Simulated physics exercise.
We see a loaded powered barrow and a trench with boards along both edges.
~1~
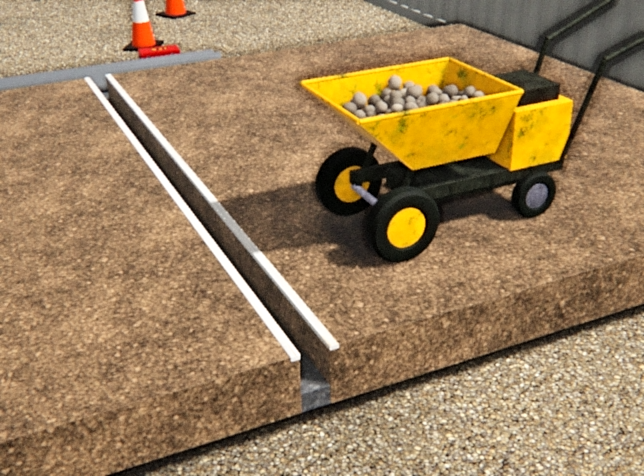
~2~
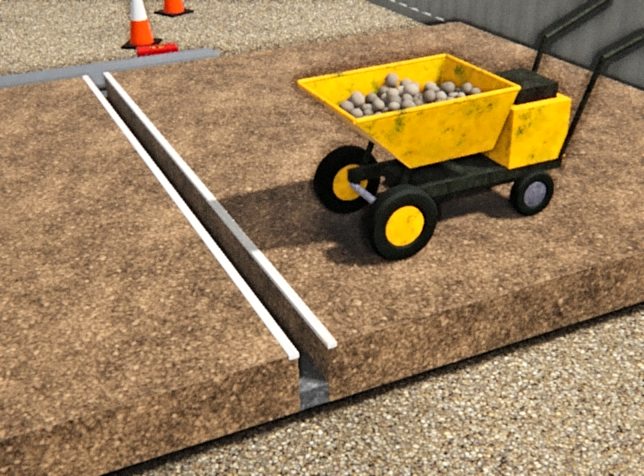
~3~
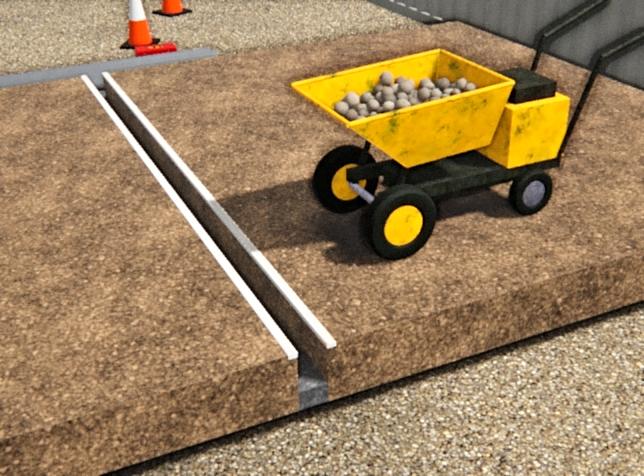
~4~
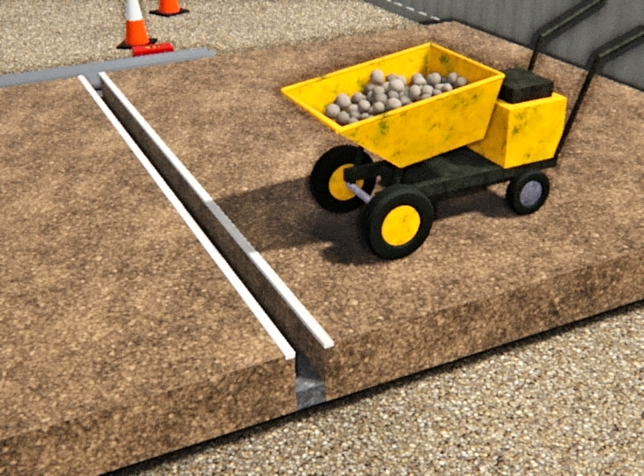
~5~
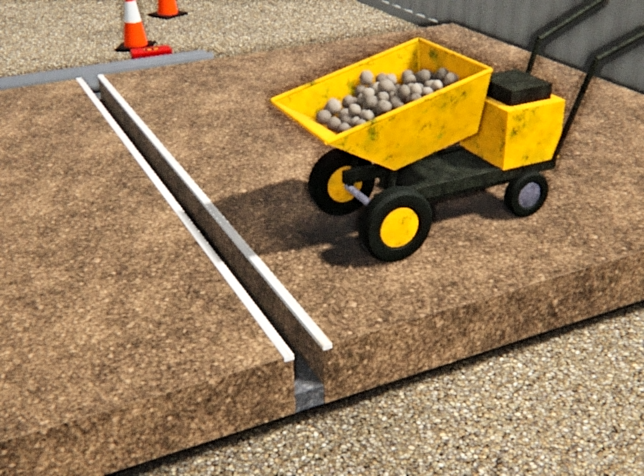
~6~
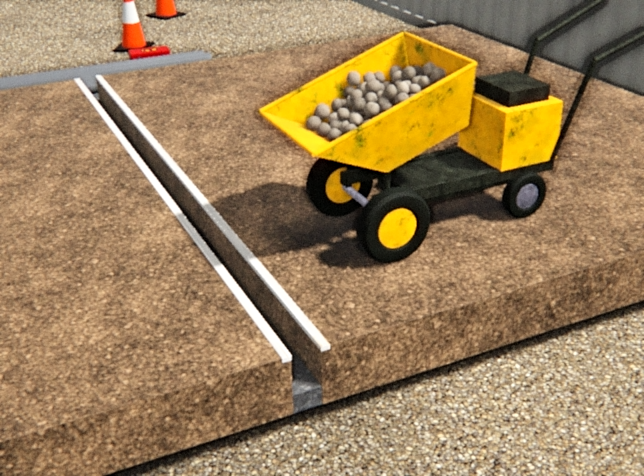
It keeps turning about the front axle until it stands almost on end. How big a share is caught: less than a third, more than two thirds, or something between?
The trench takes from one third to two thirds.
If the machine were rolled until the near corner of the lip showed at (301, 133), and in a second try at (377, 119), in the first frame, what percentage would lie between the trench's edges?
Near 0 % and 50 %.
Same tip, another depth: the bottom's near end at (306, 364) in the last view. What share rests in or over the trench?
Roughly 30 in a hundred.
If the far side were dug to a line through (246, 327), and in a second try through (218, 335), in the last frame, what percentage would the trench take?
Roughly 80 per cent, and 100 per cent.
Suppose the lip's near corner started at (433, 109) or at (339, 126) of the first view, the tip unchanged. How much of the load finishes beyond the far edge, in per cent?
Roughly 0 per cent, and 80 per cent.
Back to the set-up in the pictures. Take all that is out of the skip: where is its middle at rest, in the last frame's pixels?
Near (225, 265).
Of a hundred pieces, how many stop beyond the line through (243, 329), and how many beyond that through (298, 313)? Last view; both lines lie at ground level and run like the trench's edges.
In turn 40 and 100 in a hundred.
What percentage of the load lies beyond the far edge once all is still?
Roughly 50 in a hundred.
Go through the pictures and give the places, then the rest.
In the first picture, lip of the skip (359, 122), level; top of the load (426, 105), river pebbles; first edge of the trench (307, 312); far edge (270, 322), the trench under half as wide as the skip, and about as deep as wide.
In the second picture, lip of the skip (356, 122), level; top of the load (429, 97).
In the third picture, lip of the skip (349, 125), tipped barely; top of the load (418, 100).
In the fourth picture, lip of the skip (338, 131), tipped a little; top of the load (426, 92).
In the fifth picture, lip of the skip (327, 142), tipped a little; top of the load (427, 93).
In the sixth picture, lip of the skip (314, 155), tipped clearly; top of the load (419, 83); first edge of the trench (298, 313); far edge (261, 323).
Just after the last frame, skip tipped steeply; every one in the skip.
A moment on, skip tipped steeply; the larger part in the skip; about a tenth in or heaped over the trench; about a tenth beyond it; just a few falling.
Further on, skip tipped right over; about a tenth in the skip; roughly half in or heaped over the trench; roughly half beyond it.
When it is over, skip tipped right over; about a tenth in the skip; roughly half in or heaped over the trench; roughly half beyond it.
